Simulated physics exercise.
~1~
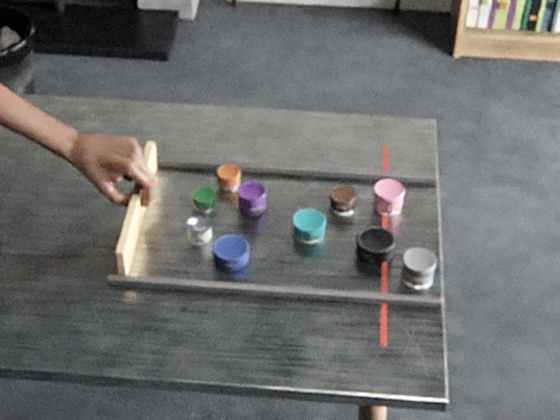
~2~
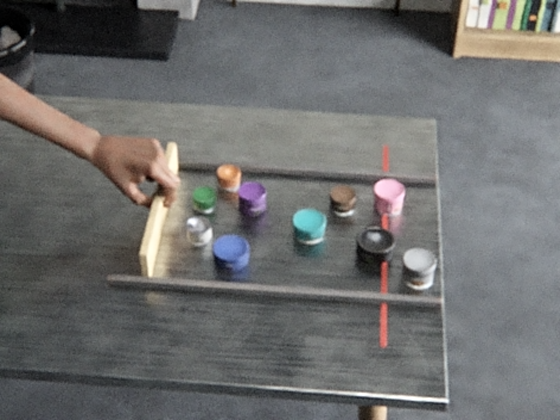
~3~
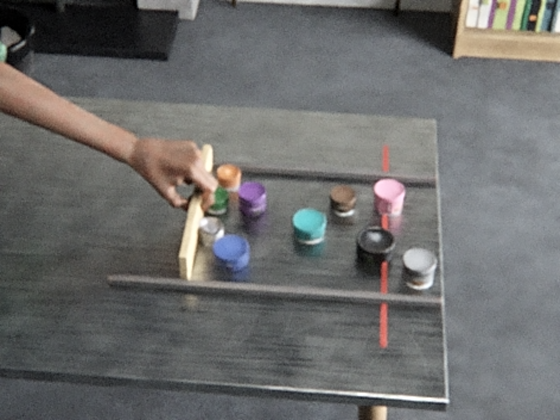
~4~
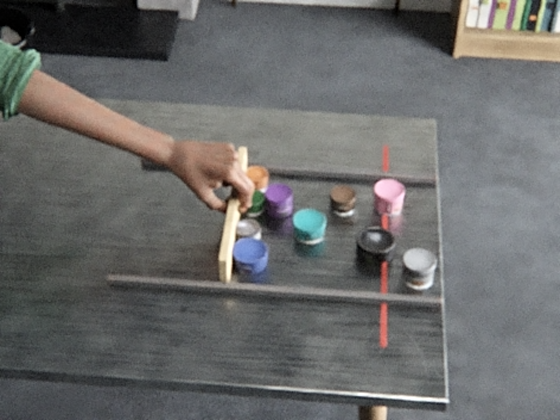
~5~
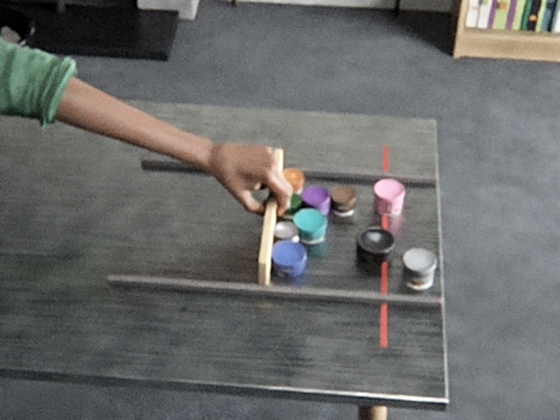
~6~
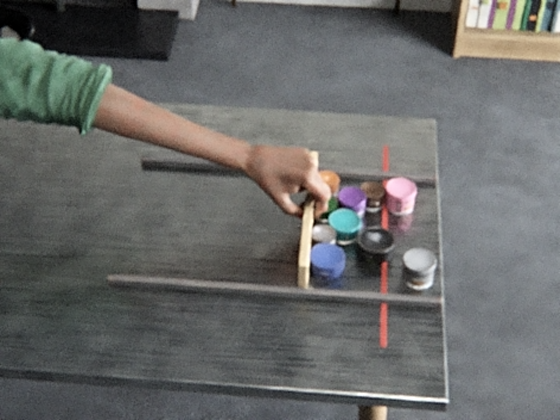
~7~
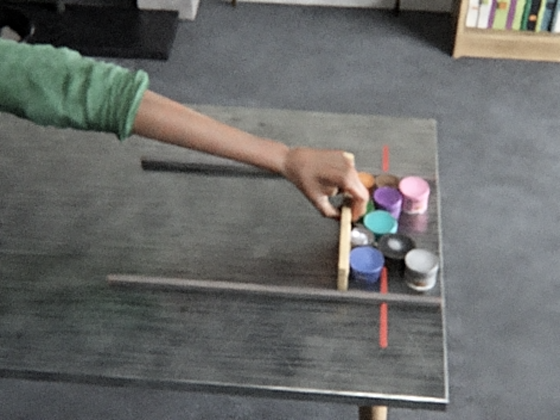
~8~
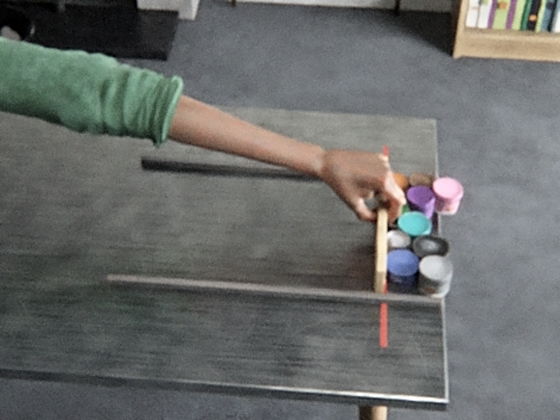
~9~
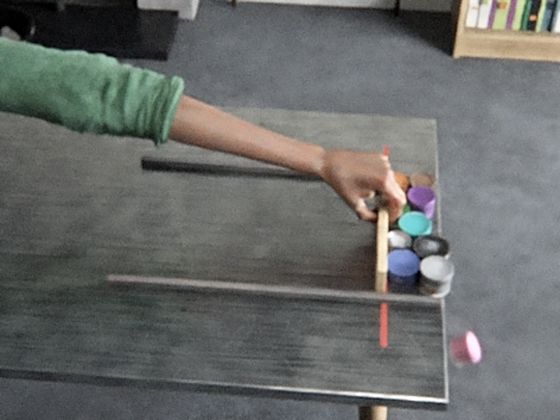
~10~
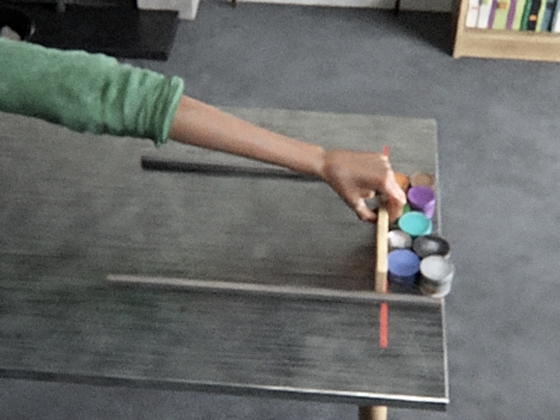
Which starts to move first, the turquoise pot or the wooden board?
The wooden board starts to move first, and the turquoise pot only starts moving later.
On a table, a hand-pushed board slides pots right and the pink one falls off.
